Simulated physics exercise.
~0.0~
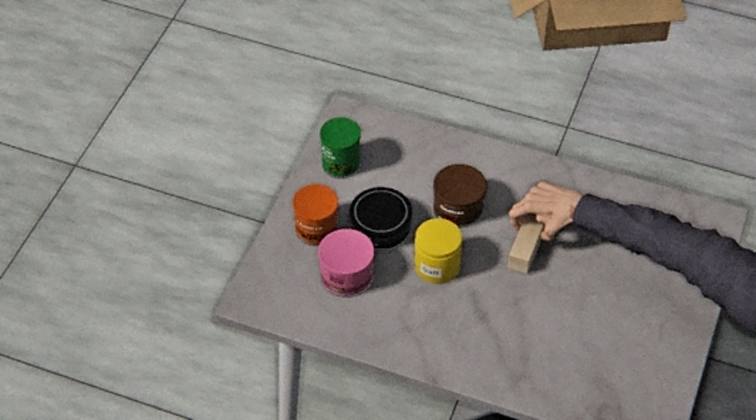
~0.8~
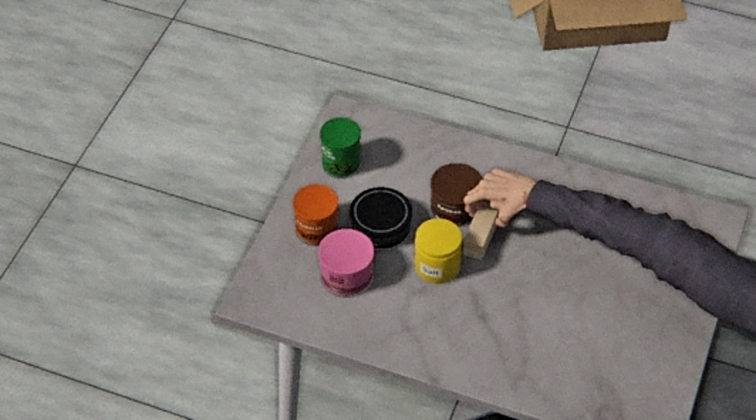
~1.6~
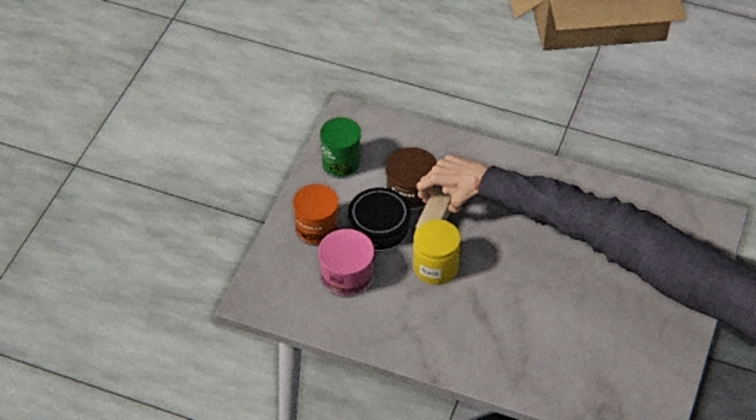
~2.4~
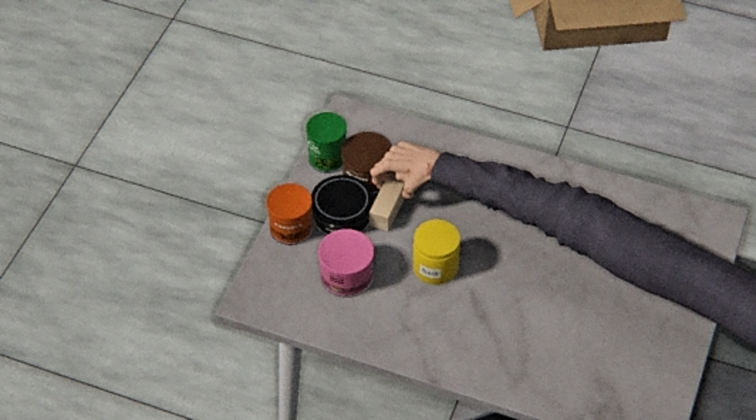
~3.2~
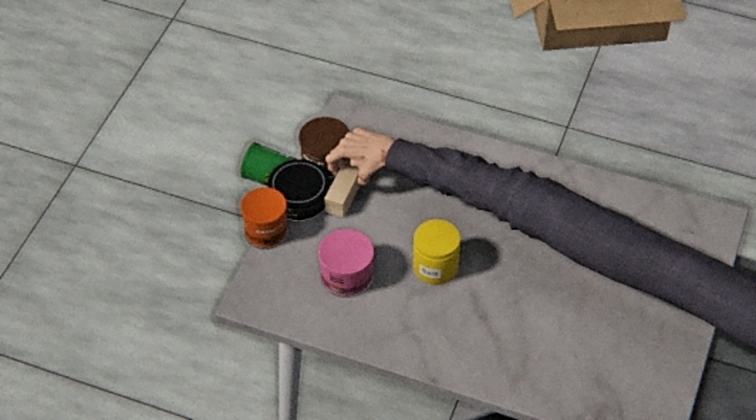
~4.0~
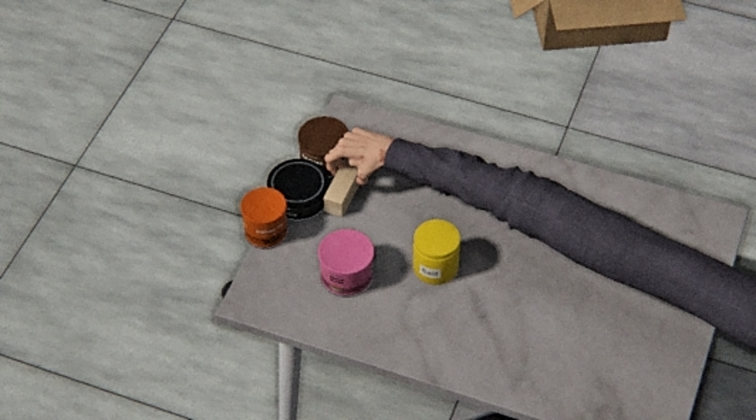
We see a hand push a wooden block leftward across a marble-topped table, shifting the brown, black and orange containers toward the edge and sending the green one off it, while the pink and yellow containers stay put and the hand stops, still at the block.
